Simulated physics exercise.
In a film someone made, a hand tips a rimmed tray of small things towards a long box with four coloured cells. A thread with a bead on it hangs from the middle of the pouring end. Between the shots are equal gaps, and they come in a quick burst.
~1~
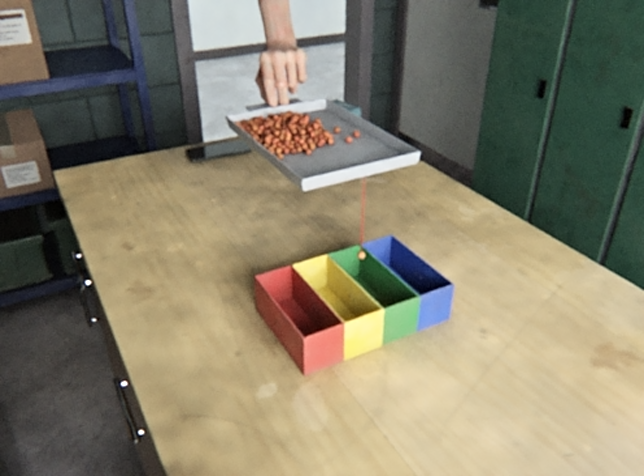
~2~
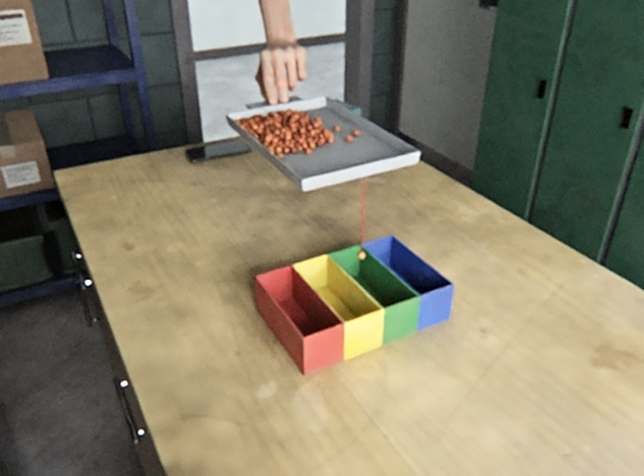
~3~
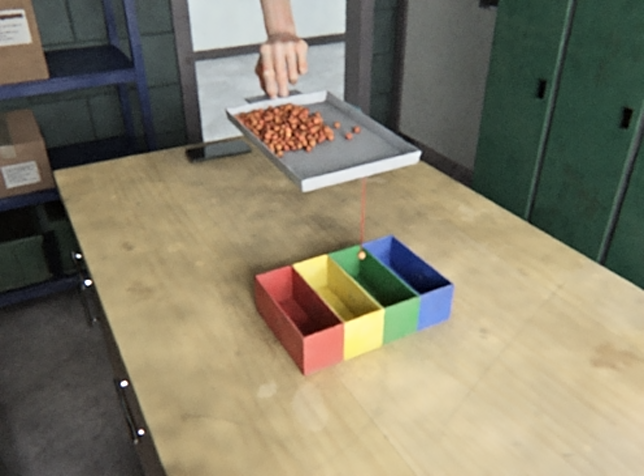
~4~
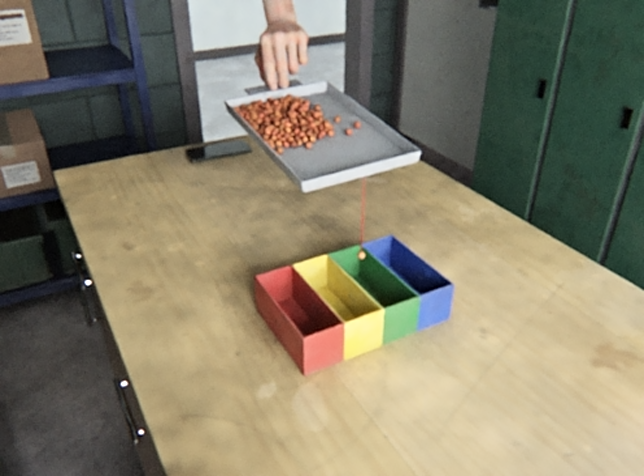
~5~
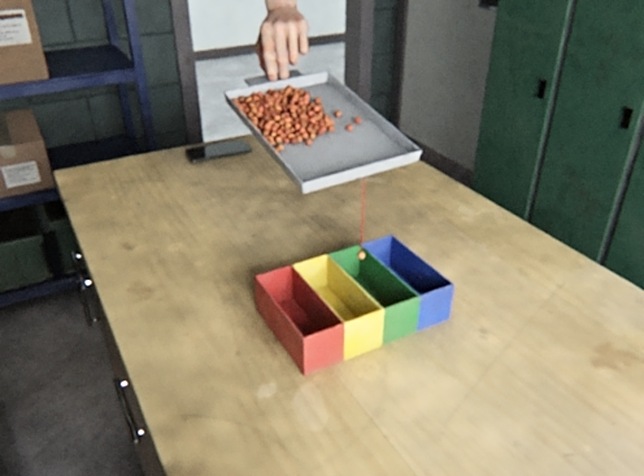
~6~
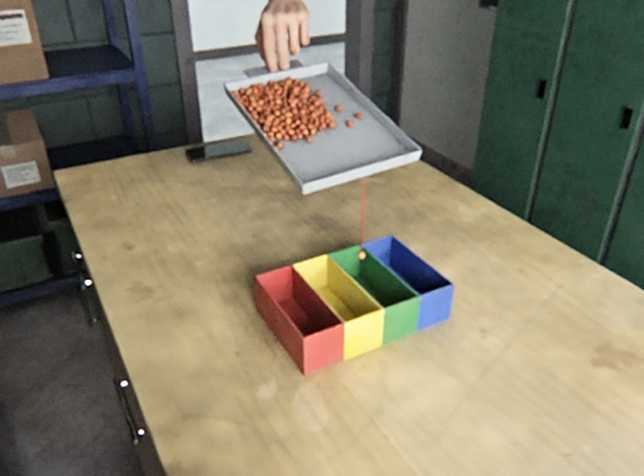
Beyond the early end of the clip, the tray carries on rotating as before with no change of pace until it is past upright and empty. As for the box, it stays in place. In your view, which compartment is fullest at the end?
Fullest: The yellow compartment.
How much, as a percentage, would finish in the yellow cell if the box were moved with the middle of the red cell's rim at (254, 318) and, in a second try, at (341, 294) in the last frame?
20 %, 20 %.
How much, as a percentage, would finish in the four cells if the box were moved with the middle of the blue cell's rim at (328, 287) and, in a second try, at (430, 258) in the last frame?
First 70 %, then 80 %.
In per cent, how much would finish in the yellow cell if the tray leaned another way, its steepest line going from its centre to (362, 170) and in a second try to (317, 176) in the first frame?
For the first aim it is 30 in a hundred, for the second 60 in a hundred.
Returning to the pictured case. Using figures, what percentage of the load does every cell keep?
Final shares - red cell 30 percent, yellow cell 50 percent, green cell 20 percent, blue cell 0 percent.
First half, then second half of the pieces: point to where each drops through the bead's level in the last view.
Early-half point (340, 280); late-half point (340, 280).
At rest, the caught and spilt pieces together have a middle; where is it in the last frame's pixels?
Near (344, 326).
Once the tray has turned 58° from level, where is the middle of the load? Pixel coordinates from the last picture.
Somewhere near pixel (329, 153).
Soon, tray tipped steeply; nearly all on the tray; a stray few in the red cell; a stray few in the green cell; a stray few in the yellow cell; a stray few falling or outside the box.
A while on, tray tipped right over; most on the tray; a small part in the yellow cell; a stray few in the red cell; a stray few in the green cell; a stray few falling or outside the box.
Towards the end, tray tipped past a quarter turn; about half in the yellow cell; about a quarter in the red cell; about a quarter in the green cell; a stray few in the blue cell; a stray few falling or outside the box.
Finally, tray tipped past a quarter turn; about half in the yellow cell; about a quarter in the red cell; about a quarter in the green cell; a stray few in the blue cell; a stray few outside the box.
